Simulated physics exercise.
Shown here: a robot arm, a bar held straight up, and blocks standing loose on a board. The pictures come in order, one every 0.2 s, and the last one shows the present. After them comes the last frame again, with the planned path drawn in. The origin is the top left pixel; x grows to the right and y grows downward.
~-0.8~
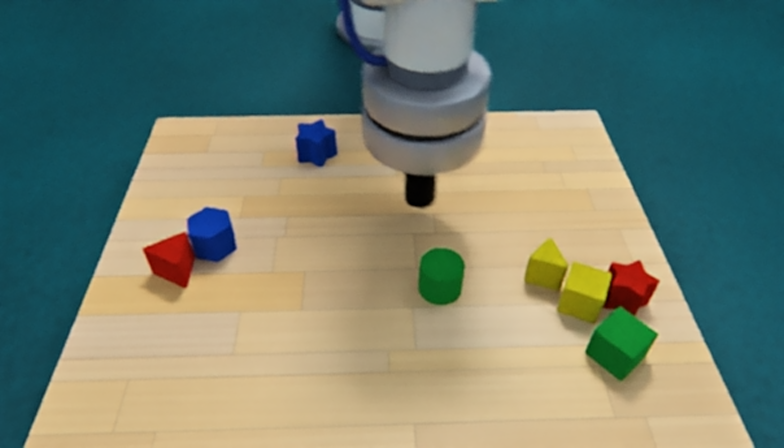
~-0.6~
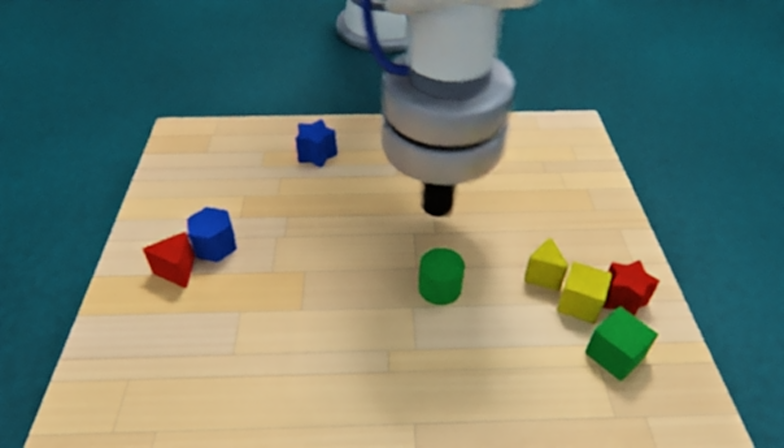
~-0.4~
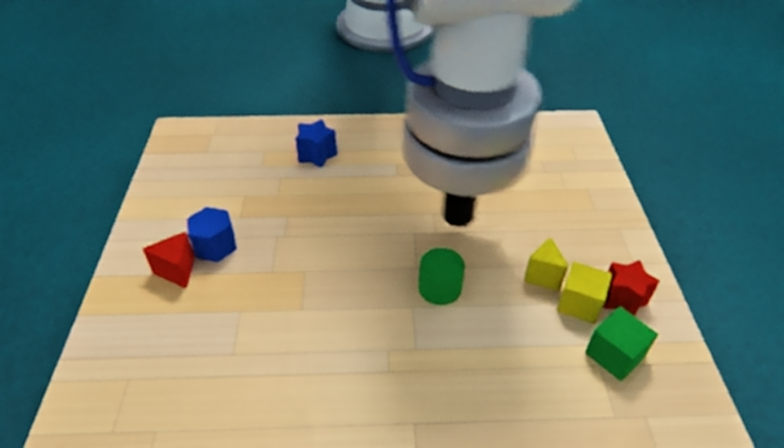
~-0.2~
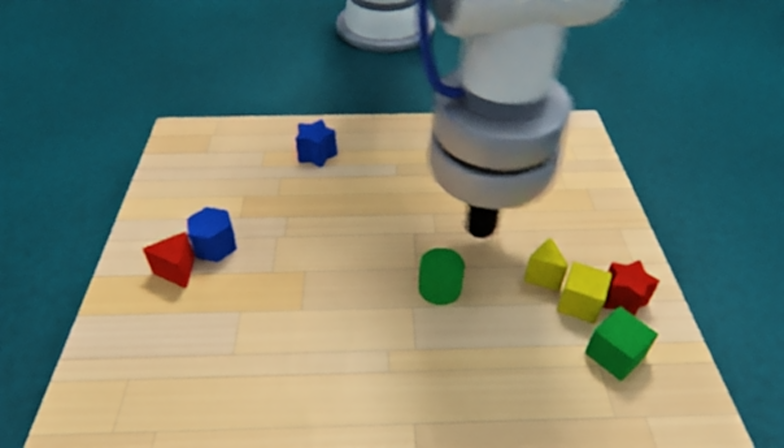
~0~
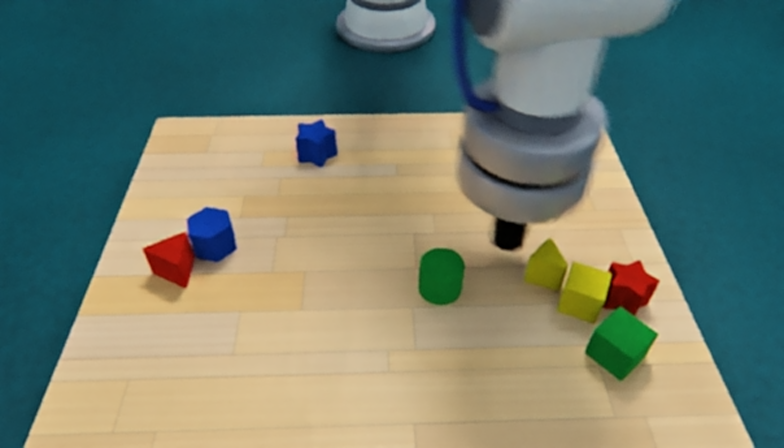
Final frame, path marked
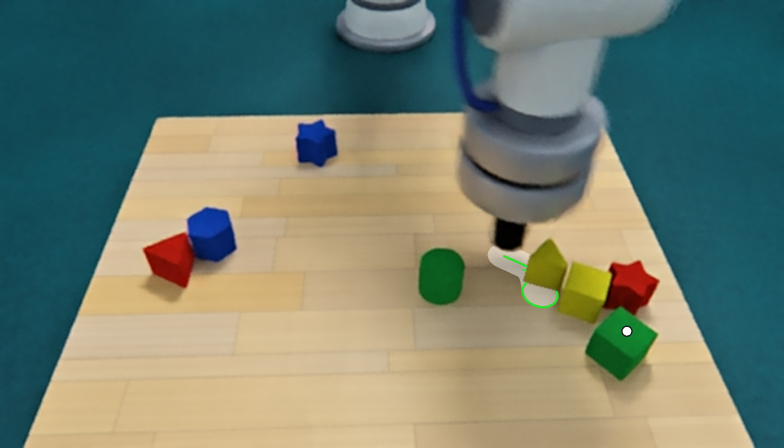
At the start, a robot arm holds a short dark bar upright above a wooden board, behind a green cylinder, with loose colored blocks scattered around. The arm then moves steadily right and slightly toward the viewer, bringing the bar near the yellow triangular block, while all the blocks stay still.
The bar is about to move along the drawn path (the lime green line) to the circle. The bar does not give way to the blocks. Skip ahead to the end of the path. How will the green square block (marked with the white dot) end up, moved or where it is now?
Once the bar is done, the green square block remains in the old spot.
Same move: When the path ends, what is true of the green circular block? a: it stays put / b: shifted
Letter a.
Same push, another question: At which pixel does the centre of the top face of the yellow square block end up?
Put as a pixel place, it's (611, 290).
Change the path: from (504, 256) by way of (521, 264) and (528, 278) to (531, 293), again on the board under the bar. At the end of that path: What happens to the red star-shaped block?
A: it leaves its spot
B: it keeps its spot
Answer: A.
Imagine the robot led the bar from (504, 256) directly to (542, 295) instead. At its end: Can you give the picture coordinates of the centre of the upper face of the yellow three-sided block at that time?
Its top centre is at about (577, 262).
Drawn move, from (504, 256) over (523, 264) and (536, 277) to (540, 293); the dot is on the green square block.
The first path, step by step. Halfway along, bar (536, 255); yellow three-sided block (566, 261); yellow square block (601, 288), turned 10° clockwise; red star-shaped block (641, 280), turned 25° anticlockwise.
At the end, bar (544, 278); green circular block still; yellow three-sided block (579, 270), turned 45° anticlockwise; yellow square block (611, 290), turned 40° clockwise; green square block still; red star-shaped block (649, 282), turned 35° anticlockwise.
